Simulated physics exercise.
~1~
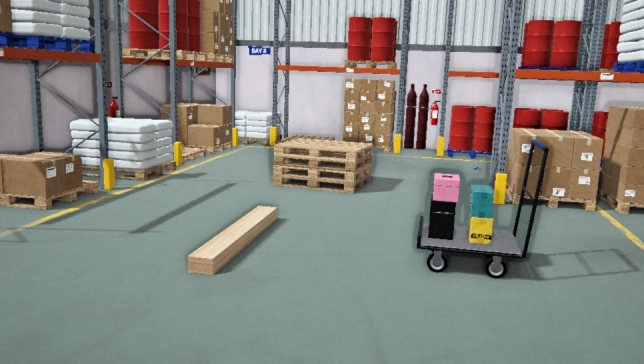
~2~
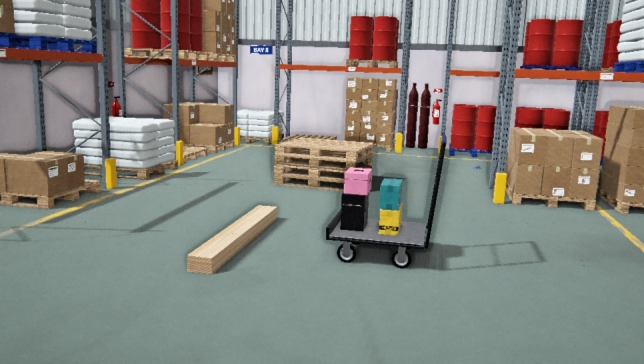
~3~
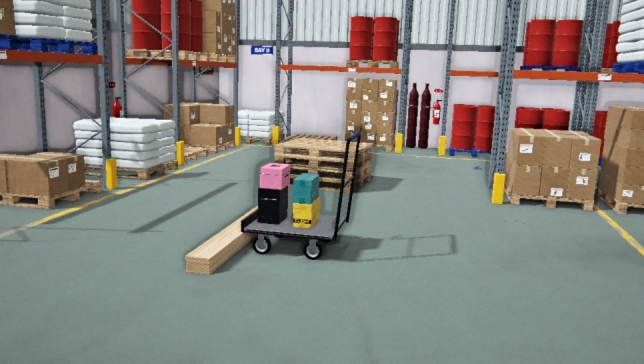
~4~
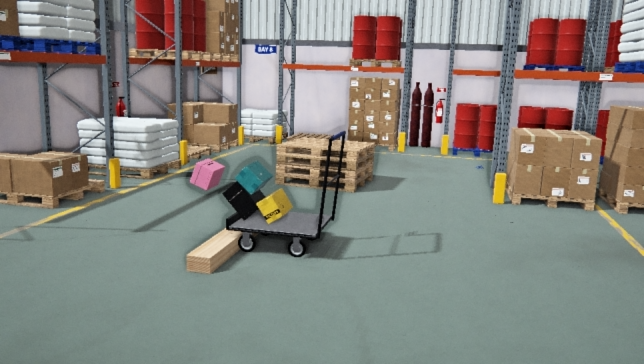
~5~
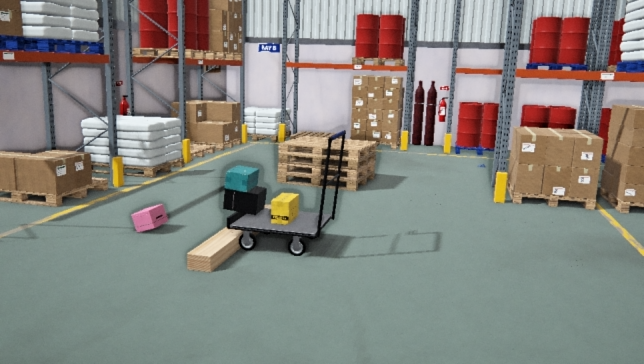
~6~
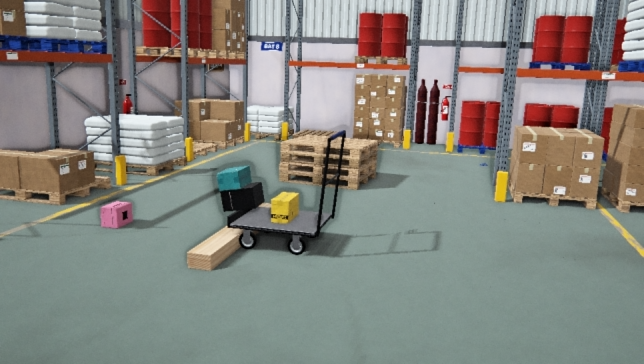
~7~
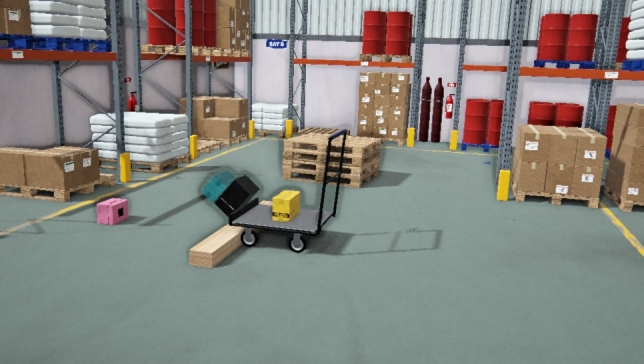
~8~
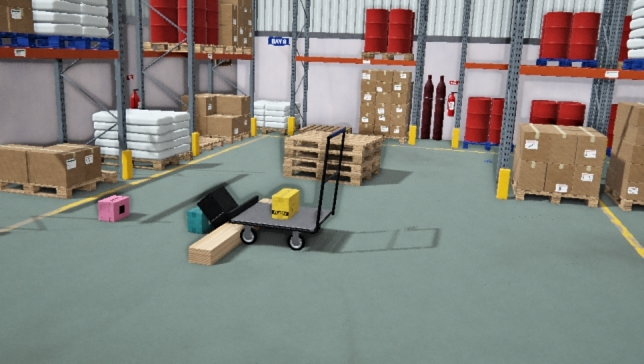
Flat cart rolling left into a wooden beam and stopping abruptly, pink, teal and black boxes tumbling off, yellow one staying aboard.
